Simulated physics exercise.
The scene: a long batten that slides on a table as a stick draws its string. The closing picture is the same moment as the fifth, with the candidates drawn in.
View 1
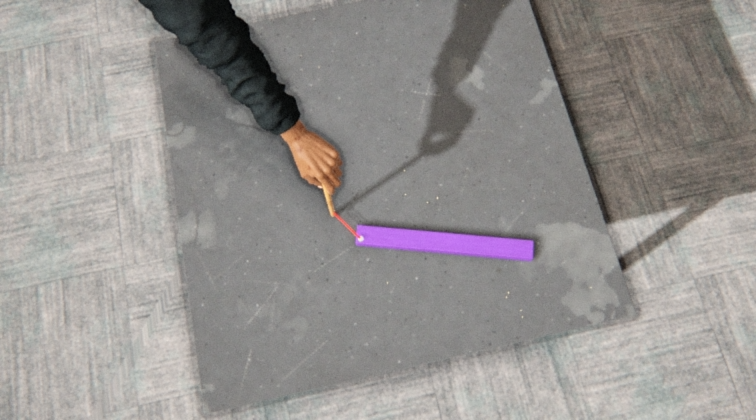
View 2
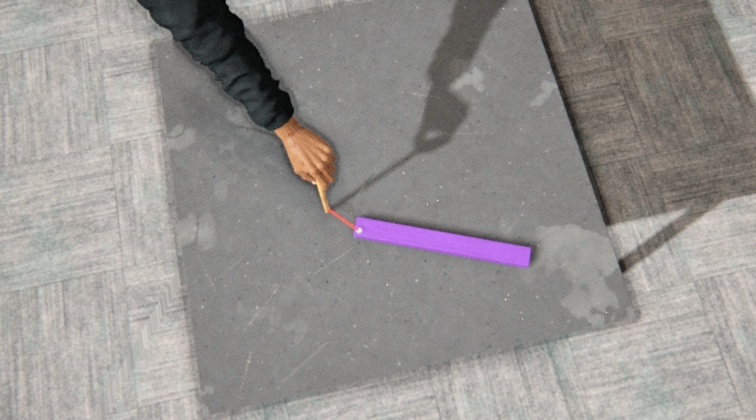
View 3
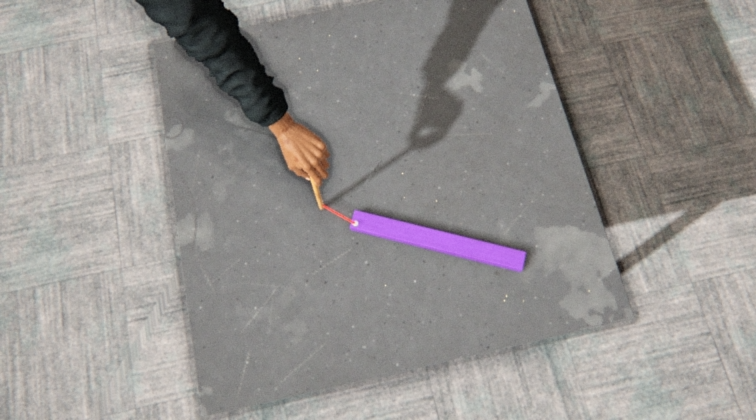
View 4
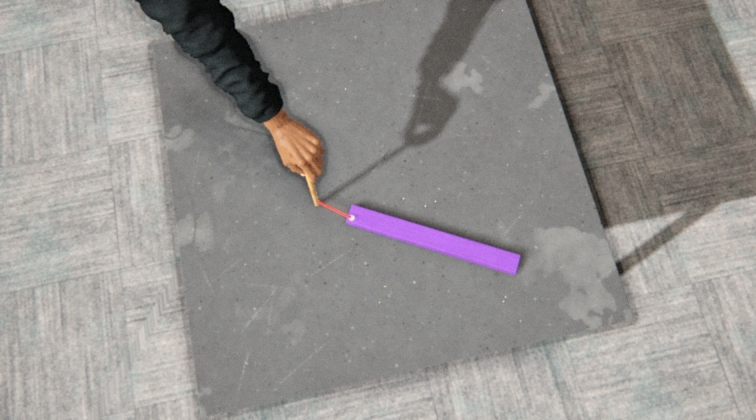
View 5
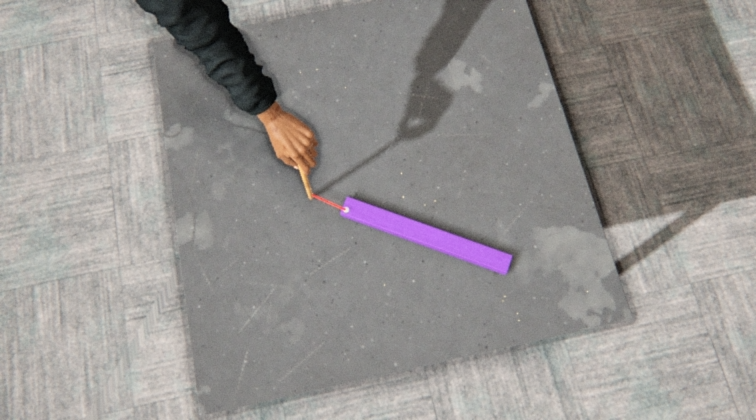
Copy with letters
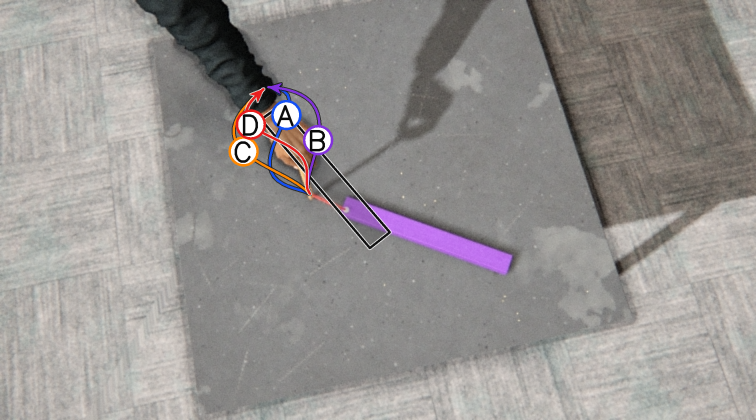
On a dark slab over grey carpet, a hand with a stick draws a red string, pulling a purple batten slightly up-left as it tilts.
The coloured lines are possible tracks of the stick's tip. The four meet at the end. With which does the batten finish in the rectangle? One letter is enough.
Path C puts it in the outline.
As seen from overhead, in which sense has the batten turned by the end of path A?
It turns clockwise.
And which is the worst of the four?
Path B.
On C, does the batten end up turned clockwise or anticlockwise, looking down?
It turns clockwise.
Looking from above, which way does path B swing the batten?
On that path, clockwise.
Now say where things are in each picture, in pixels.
In the first picture, purple batten (444, 242).
In the second picture, purple batten (442, 241).
In the third picture, purple batten (437, 239).
In the fourth picture, purple batten (433, 238).
In the fifth picture, purple batten (426, 234).
On the marked copy, A from (310, 194) via (276, 140) to (268, 87); B from (310, 194) via (320, 124) to (268, 87); C from (310, 194) via (243, 152) to (263, 89); D from (310, 194) via (274, 139) to (263, 89); the outline at (324, 174).
With C. Early on, foot of the stick (262, 165), middle of the batten (372, 211).
Further on, foot of the stick (235, 124), middle of the batten (329, 187).
At the end, foot of the stick (266, 88), middle of the batten (324, 175); it lies in the outline.
As for the rest, A leaves its middle at (342, 167); B leaves its middle at (352, 157); D leaves its middle at (333, 169).
